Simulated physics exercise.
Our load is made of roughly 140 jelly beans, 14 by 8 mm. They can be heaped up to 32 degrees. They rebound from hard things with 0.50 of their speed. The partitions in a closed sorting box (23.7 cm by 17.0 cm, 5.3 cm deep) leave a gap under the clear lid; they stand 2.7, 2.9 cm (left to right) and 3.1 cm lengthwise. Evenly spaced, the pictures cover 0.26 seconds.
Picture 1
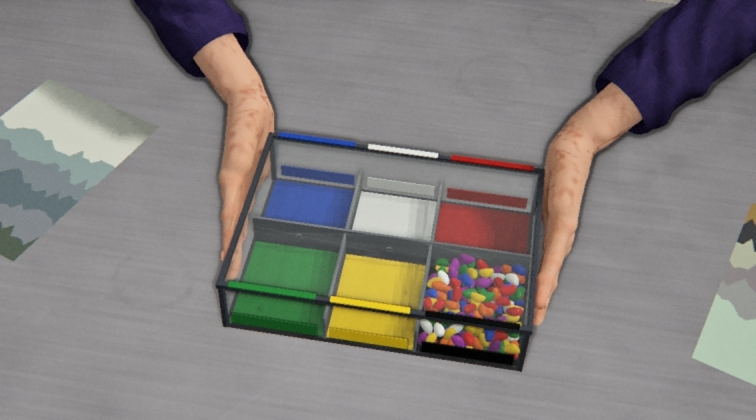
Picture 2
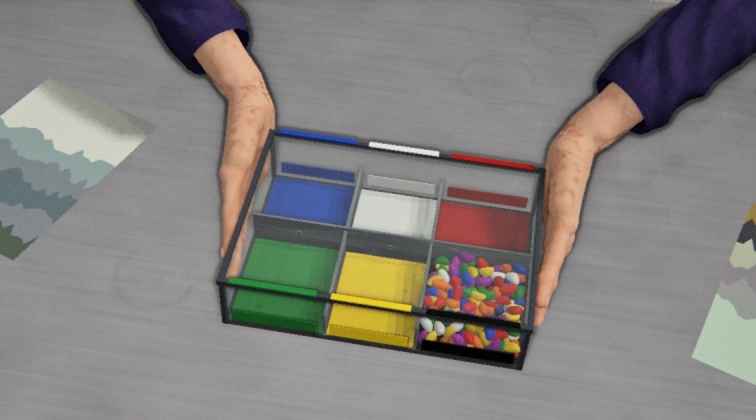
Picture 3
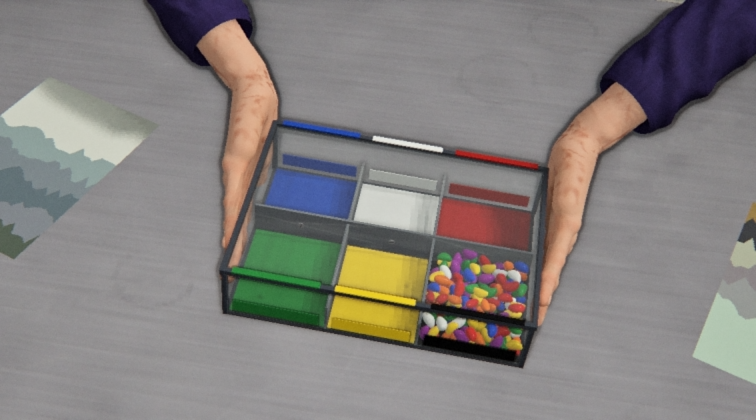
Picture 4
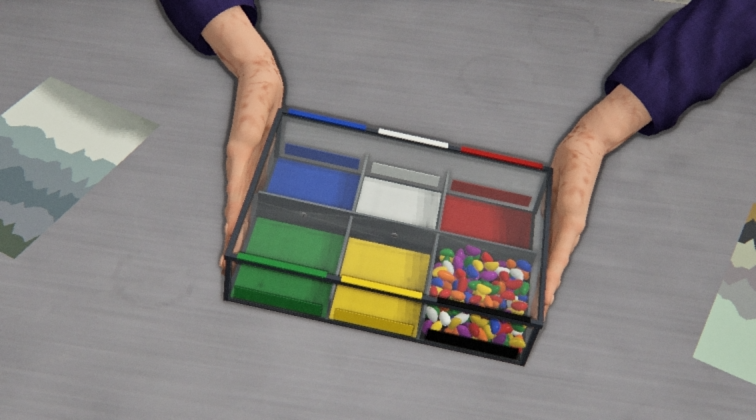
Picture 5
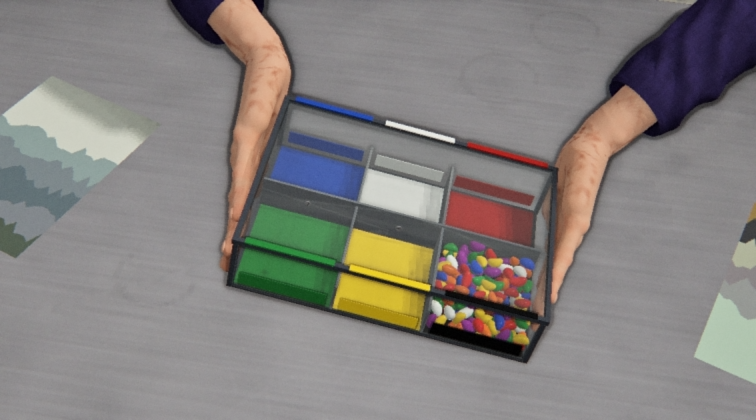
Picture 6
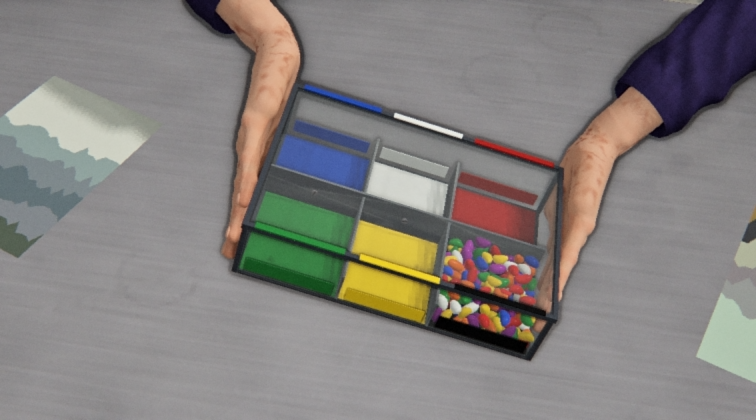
Two hands tilt a clear divided box of colorful beans and blocks, raising its left side.
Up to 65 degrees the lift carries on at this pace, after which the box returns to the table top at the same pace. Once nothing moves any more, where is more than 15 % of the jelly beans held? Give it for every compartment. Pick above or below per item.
Red compartment = below; blue compartment = below; green compartment = below; yellow compartment = below; white compartment = below; black compartment = above.
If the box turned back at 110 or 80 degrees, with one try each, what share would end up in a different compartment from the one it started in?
I'd put them near 10 and 5 percent in that order.
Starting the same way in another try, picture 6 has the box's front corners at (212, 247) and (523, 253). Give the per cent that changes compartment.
About 25 per cent.
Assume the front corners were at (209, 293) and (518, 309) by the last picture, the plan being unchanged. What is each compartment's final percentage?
Per cent at the finish: Red 0, blue 0, green 0, yellow 20, white 0, black 80.
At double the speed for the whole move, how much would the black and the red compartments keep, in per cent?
Black 95 %; red 5 %.
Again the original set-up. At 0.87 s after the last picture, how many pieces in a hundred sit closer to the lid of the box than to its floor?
I'd say around 10 percent of the pieces.
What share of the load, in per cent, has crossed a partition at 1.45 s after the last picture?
Roughly 0 percent of it.
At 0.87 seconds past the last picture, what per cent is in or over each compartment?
You'd find red at 0, blue at 0, green at 0, yellow at 0, white at 0 and black at 100 per cent.
Then, 0.87 s after the last picture, tilt 65 degrees; black 100 %.
Then, 1.45 s after the last picture, tilt 28 degrees; black 100 %.
Then, 2.09 s after the last picture, tilt 0 degrees; black 100 %.
In the end, red 0 %, blue 0 %, green 0 %, yellow 0 %, white 0 %, black 100 %.
